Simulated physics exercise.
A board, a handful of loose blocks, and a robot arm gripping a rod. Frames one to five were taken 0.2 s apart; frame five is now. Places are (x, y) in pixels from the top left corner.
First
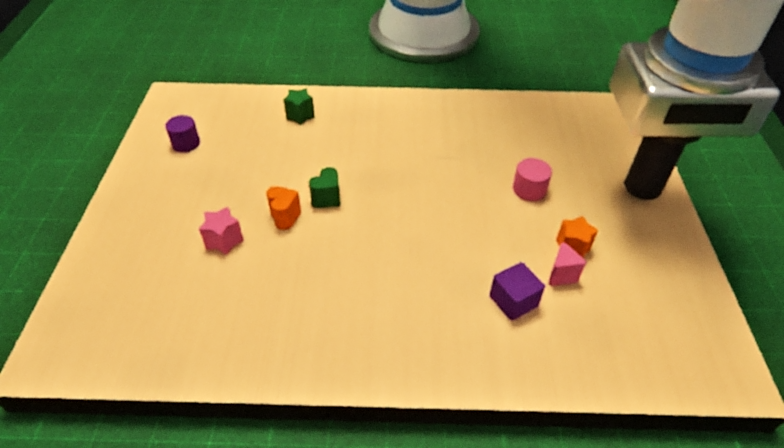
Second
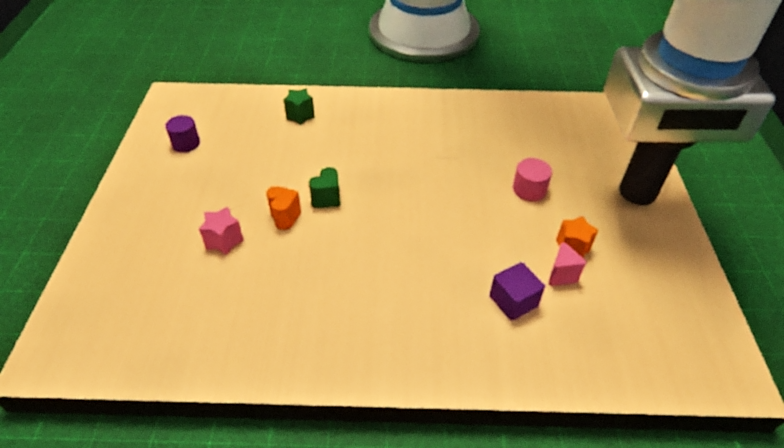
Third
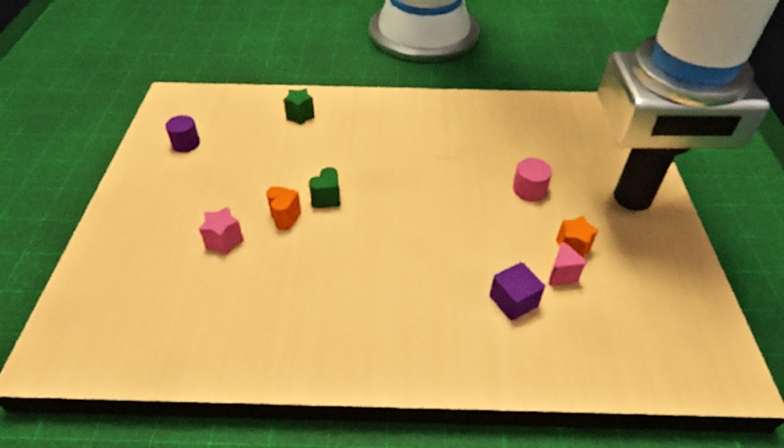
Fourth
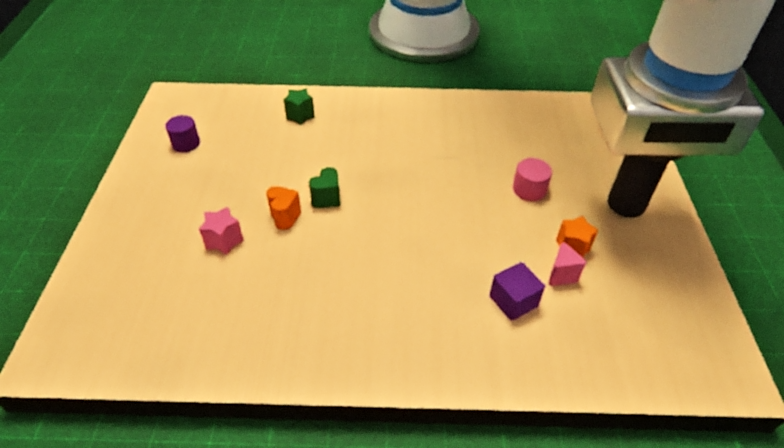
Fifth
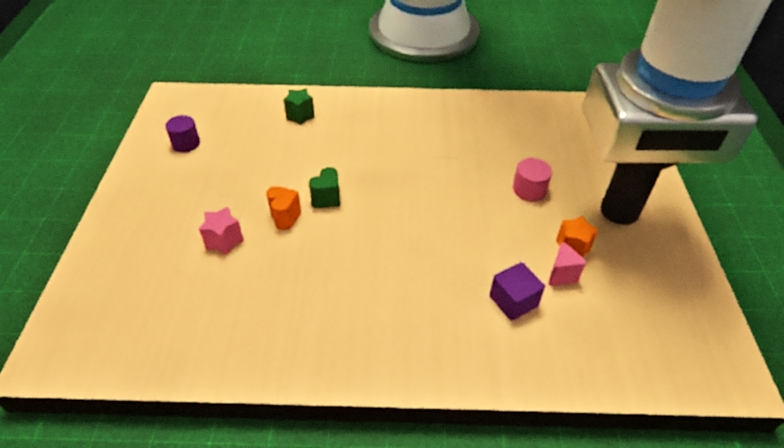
Robot arm gripping a dark rod, moving slightly down and left near an orange star block, with the scattered blocks staying still.
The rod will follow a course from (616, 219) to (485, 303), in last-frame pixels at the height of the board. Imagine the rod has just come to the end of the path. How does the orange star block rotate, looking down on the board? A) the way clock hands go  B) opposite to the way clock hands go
I'll go with A - the way clock hands go.
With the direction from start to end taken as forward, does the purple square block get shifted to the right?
No, that is not how it ends up.
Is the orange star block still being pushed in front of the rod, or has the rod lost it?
The rod keeps it before itself.
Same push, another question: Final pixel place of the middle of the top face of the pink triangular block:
The point I'd pick in the picture is (561, 277).
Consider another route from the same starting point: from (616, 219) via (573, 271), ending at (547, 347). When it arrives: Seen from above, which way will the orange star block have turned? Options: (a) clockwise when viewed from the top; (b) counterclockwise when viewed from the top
a: Clockwise when viewed from the top.
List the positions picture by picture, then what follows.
In the first picture, rod's lower end at (643, 187); purple square block at (520, 281); pink round block at (535, 169); pink triangular block at (568, 256); orange star block at (580, 228).
In the second picture, rod at (638, 192); blocks still.
In the third picture, rod at (632, 198); blocks still.
In the fourth picture, rod at (626, 204); blocks still.
In the fifth picture, rod at (620, 211); purple square block at (520, 281); pink round block at (535, 169); pink triangular block at (568, 256); orange star block at (580, 228).
On the path given first. One third of the way, rod at (579, 237); pink triangular block at (566, 262), turned 35° anticlockwise; orange star block at (560, 240).
Two thirds of the way, rod at (535, 265); purple square block at (507, 295), turned 45° anticlockwise; pink triangular block at (561, 276), turned 85° anticlockwise; orange star block at (508, 264).
At the end, rod at (487, 295); purple square block at (487, 325), turned 95° anticlockwise; pink round block still; pink triangular block at (561, 277), turned 90° anticlockwise; orange star block at (453, 287), turned 25° clockwise.
